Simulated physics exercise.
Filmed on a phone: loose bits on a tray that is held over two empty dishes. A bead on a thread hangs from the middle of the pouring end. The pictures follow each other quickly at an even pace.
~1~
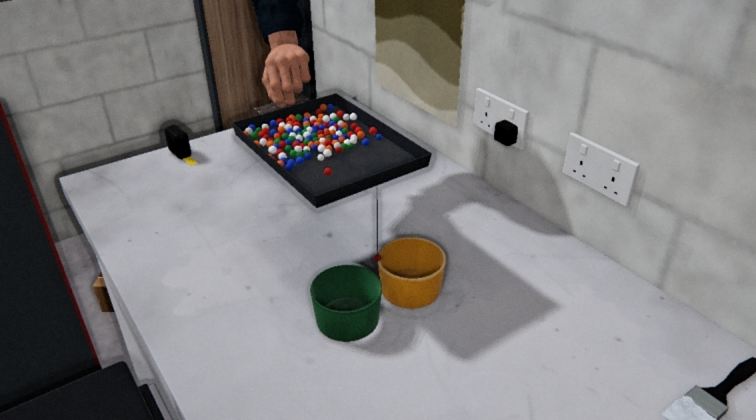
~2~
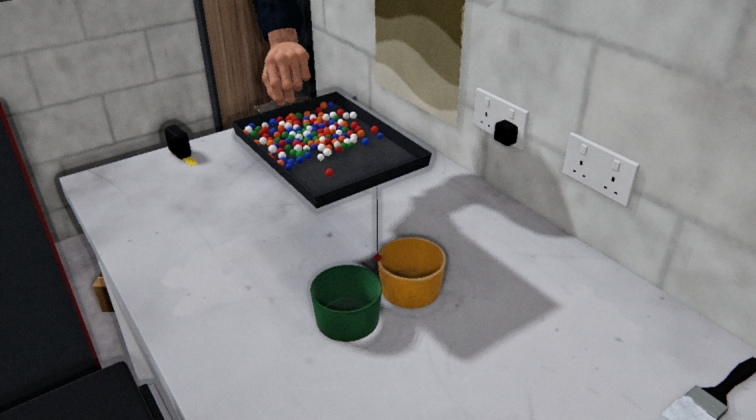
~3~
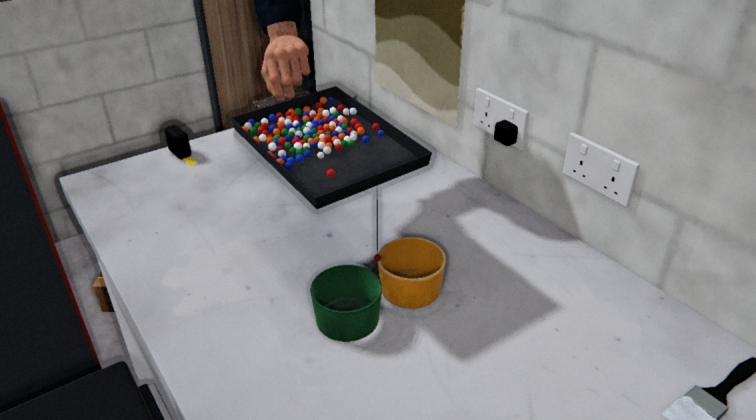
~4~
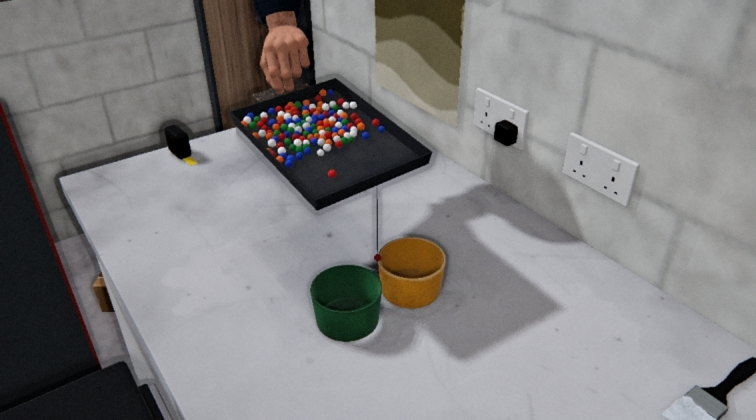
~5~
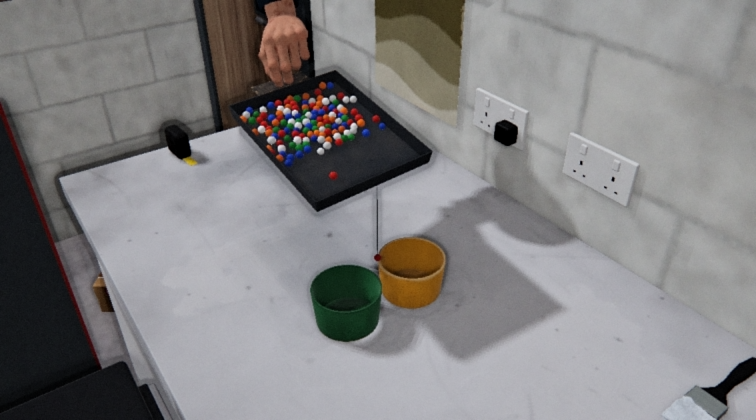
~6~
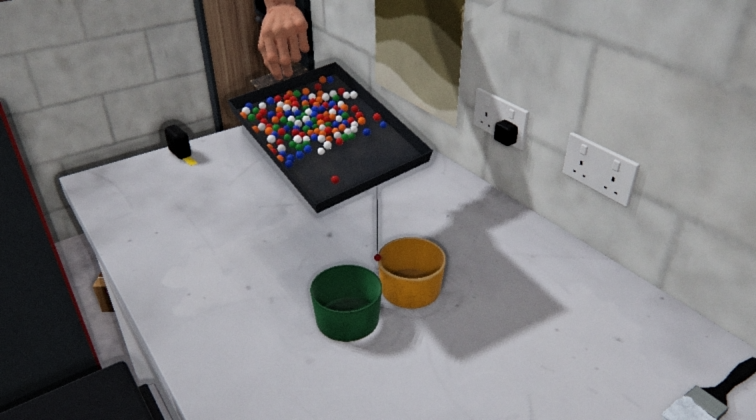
On a pale worktop, a hand gradually tilting a black tray of multicoloured beads above a green dish and an orange dish.
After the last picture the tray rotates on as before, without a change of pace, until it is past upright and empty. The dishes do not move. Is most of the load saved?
They take over half between them.
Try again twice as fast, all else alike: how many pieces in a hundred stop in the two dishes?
Near 60 %.
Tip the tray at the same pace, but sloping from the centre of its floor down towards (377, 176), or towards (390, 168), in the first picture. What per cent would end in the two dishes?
In turn 40 and 70 in a hundred.
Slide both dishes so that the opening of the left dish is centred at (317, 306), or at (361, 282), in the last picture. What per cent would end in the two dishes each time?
The first gives 80 %, the second 40 %.
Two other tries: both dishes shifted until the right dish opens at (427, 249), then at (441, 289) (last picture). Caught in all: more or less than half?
At the first place below a half, at the second not half.
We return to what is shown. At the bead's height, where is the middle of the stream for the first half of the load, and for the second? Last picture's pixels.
First near (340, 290), later near (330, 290).
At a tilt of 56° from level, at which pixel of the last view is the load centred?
Close to (333, 179).
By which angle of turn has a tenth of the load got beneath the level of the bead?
Near 85 degrees.
Just after the last frame, tray tipped steeply; almost all on the tray; just a few in the left dish; just a few outside both; just a few in the air.
A moment on, tray tipped right over; roughly a quarter on the tray; roughly a quarter in the left dish; just a few in the right dish; about a tenth outside both; roughly a quarter in the air.
Further on, tray tipped past a quarter turn; roughly two thirds in the left dish; just a few in the right dish; roughly a third outside both.
When it is over, tray tipped past a quarter turn; roughly two thirds in the left dish; just a few in the right dish; roughly a third outside both.
